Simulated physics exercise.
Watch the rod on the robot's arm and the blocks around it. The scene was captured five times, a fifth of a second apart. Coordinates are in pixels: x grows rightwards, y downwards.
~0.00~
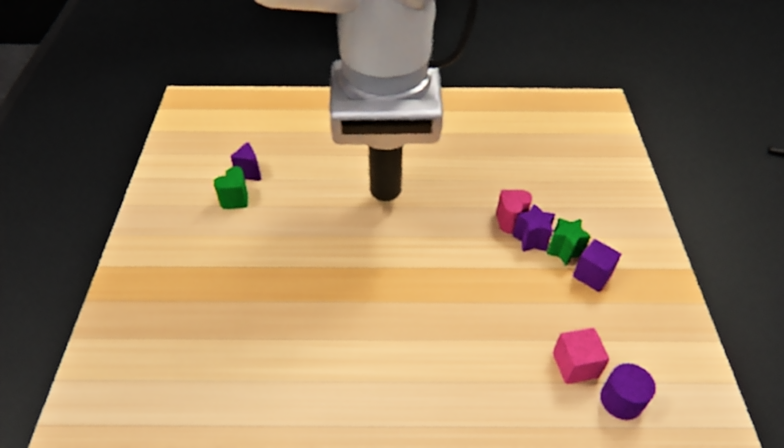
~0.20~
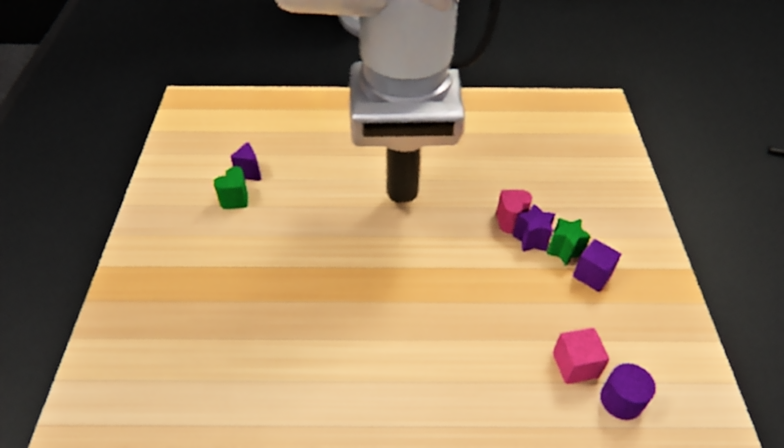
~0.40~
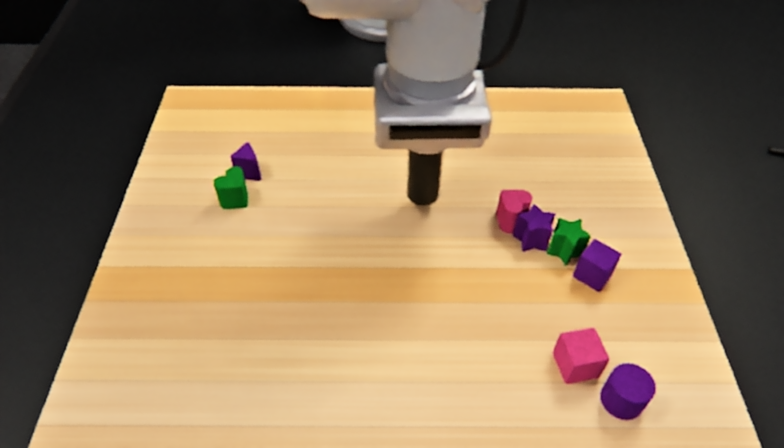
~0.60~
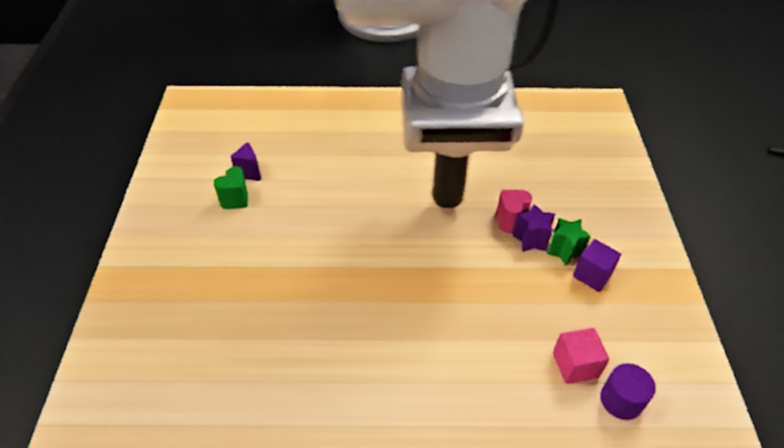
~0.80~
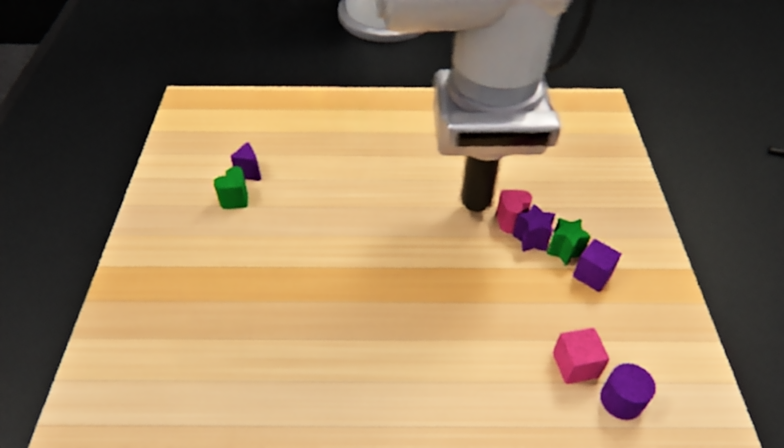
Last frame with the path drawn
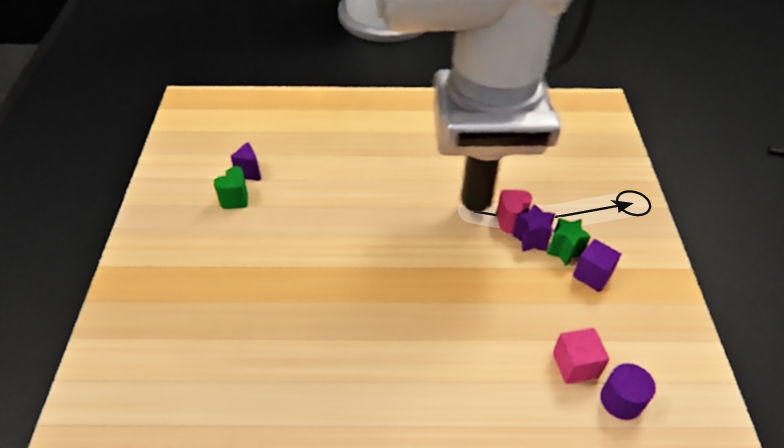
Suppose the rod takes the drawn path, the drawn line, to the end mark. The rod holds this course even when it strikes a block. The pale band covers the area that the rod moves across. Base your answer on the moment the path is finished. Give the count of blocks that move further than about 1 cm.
Answer: 3+.
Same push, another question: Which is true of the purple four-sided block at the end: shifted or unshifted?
It is shifted.
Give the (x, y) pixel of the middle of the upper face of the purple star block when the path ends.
It will end up at (565, 228).
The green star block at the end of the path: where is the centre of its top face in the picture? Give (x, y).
By then it is at (598, 251).
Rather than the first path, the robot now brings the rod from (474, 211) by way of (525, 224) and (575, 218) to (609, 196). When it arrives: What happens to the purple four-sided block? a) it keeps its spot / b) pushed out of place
The correct letter is b.
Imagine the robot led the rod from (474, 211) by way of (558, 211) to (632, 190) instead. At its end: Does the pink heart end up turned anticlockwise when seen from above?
Final answer: No.
Drawn move, from (474, 211) over (557, 217) to (634, 203).
What follows on the original path. One third of the way, rod (533, 207); pink heart (566, 209), turned 50° clockwise; purple star block (561, 229), turned 35° clockwise; green star block (596, 247); purple four-sided block (619, 269).
Two thirds of the way, rod (588, 201); pink heart (602, 217); purple star block (565, 228), turned 60° clockwise; green star block (598, 251), turned 15° anticlockwise; purple four-sided block (623, 272).
At the end, rod (639, 192); pink heart (602, 217), turned 125° clockwise; purple star block (565, 228), turned 60° clockwise; green star block (598, 251), turned 15° anticlockwise; purple four-sided block (623, 272).
